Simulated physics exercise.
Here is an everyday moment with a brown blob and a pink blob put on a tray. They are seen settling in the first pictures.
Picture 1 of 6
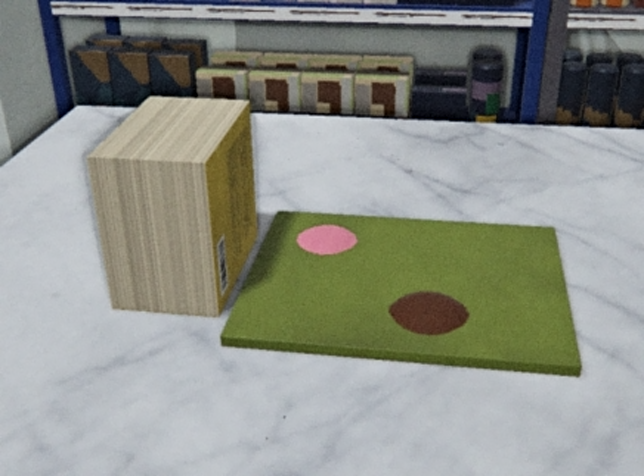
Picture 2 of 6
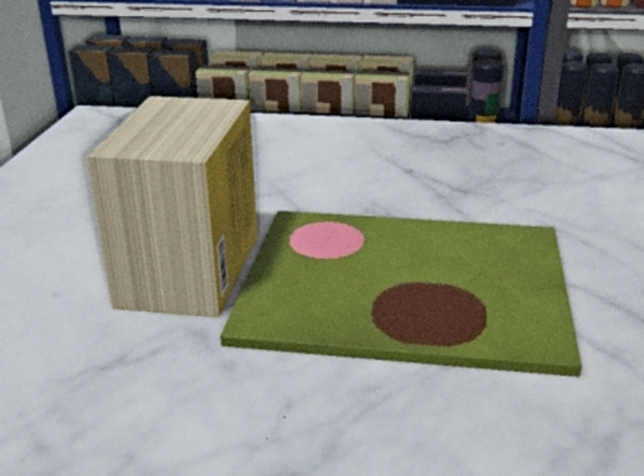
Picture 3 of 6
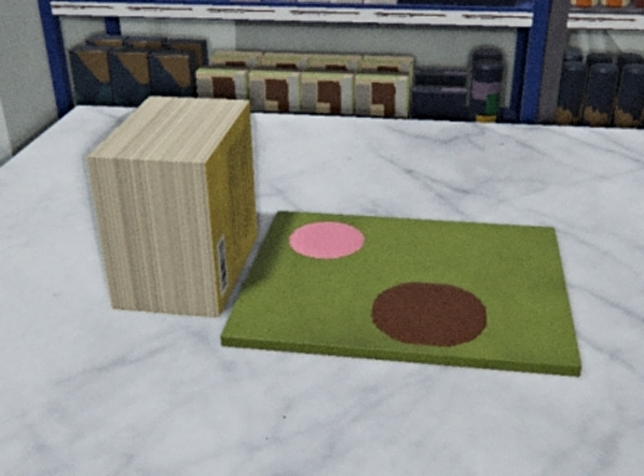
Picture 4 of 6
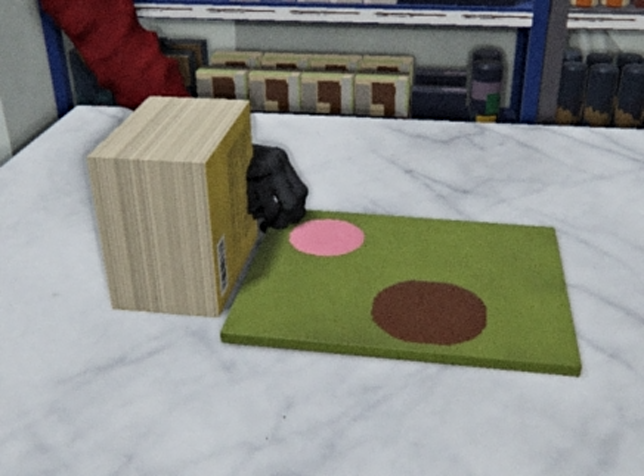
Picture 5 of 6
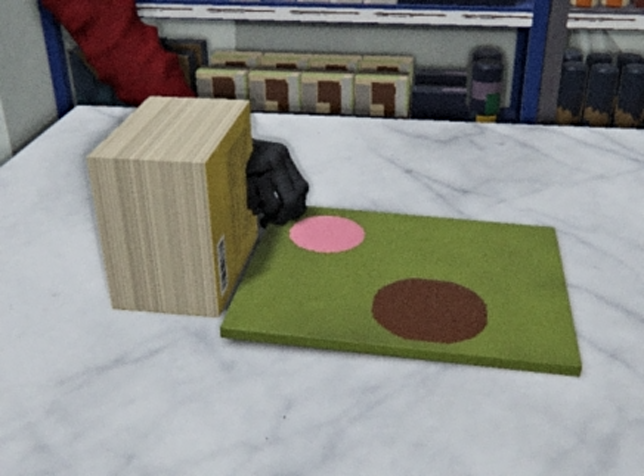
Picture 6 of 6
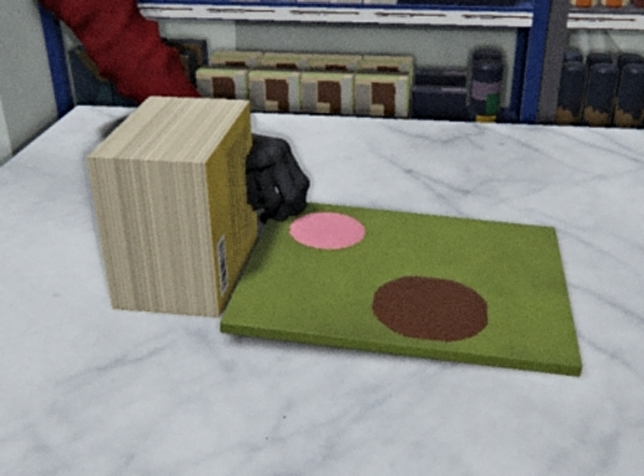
A gloved hand reached in behind a thick book and slightly raised the left end of a green tray, after the brown and pink blobs on it had spread out flat and settled.
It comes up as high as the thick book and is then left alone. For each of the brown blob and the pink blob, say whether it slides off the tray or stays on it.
At the end, the brown blob drops off; the pink blob does not drop off.
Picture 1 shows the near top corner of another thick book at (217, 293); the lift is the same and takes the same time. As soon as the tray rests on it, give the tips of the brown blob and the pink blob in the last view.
The first near (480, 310), the second near (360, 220).
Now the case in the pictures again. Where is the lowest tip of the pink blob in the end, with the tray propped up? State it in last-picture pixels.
Close to (474, 191).
Shortly, slope about 34°; the brown blob is dripping off the low end; the pink blob has crept a little.
Then, the brown blob is dripping off the low end; the pink blob has crept down a long way.
At the finish, slope about 34°; the brown blob is dripping off the low end; the pink blob has crept down a long way.
